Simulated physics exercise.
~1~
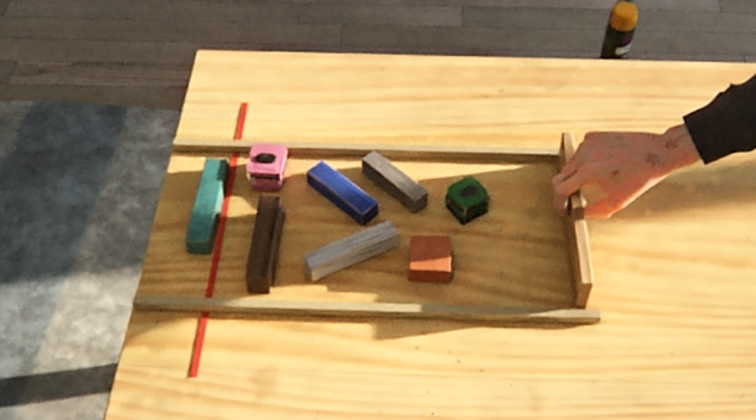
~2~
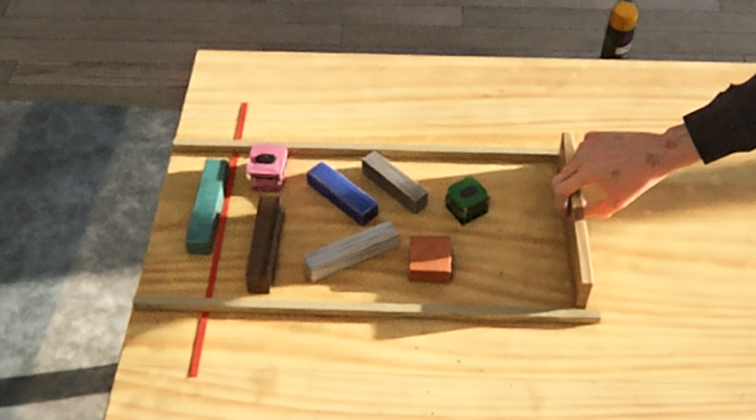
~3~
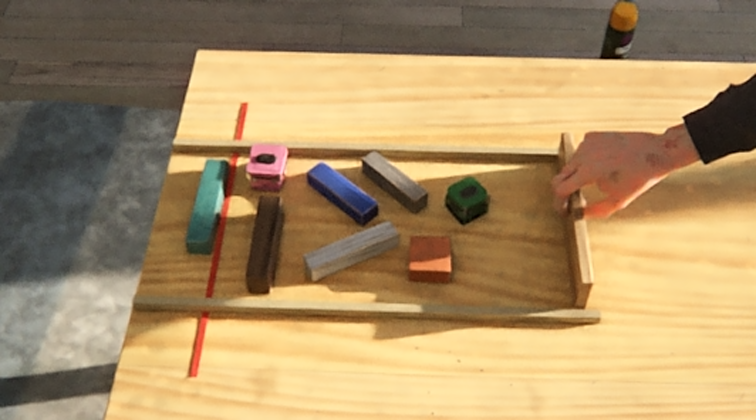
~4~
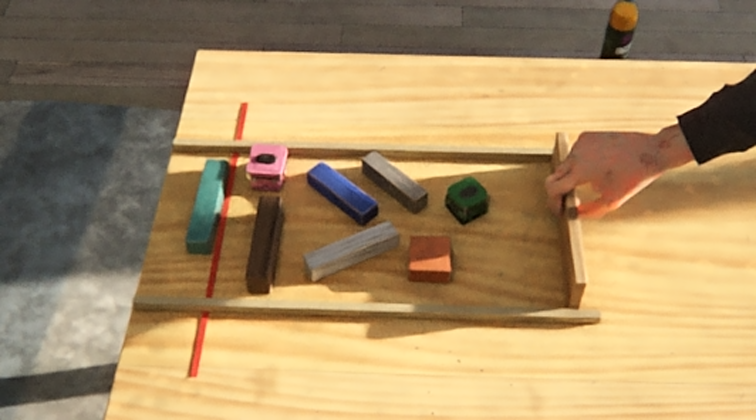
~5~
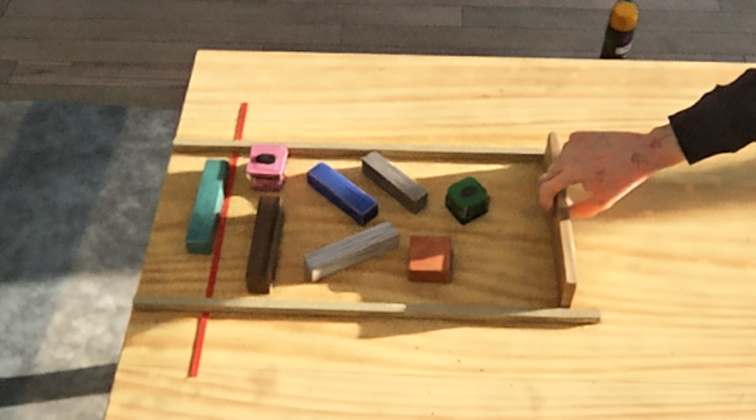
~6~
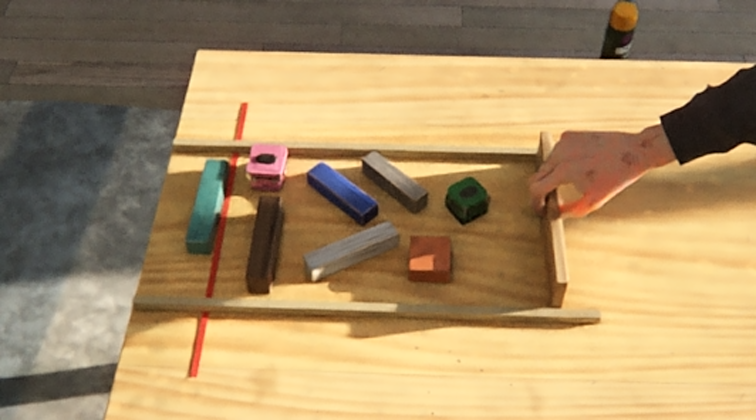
A hand gripping a wooden board between two rails, holding still, then sliding it slightly left toward scattered coloured blocks lying motionless.
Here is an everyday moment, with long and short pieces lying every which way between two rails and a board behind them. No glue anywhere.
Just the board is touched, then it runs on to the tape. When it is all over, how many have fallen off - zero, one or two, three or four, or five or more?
By then three or four have fallen off.
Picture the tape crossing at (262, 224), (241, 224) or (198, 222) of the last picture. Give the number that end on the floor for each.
It would be 1, then 2, then 4.
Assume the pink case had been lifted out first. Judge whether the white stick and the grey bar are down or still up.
Result - white stick: Up; grey bar: Up.
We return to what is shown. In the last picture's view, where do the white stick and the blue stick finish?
Near (182, 227) and (164, 192).
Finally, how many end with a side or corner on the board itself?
3 end up touching it.
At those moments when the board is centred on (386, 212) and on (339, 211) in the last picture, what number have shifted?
The count is 5 at the first point and 7 at the second.
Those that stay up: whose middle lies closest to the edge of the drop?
The blue stick.
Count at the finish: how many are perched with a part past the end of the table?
Counting them gives 2.
A little later, none off yet; turquoise bar at rest near (208, 205); pink case at rest near (268, 168); brown stick at rest near (265, 244).
When it is over, the number that fall off is three or four; down, brown stick, pink case and turquoise bar.
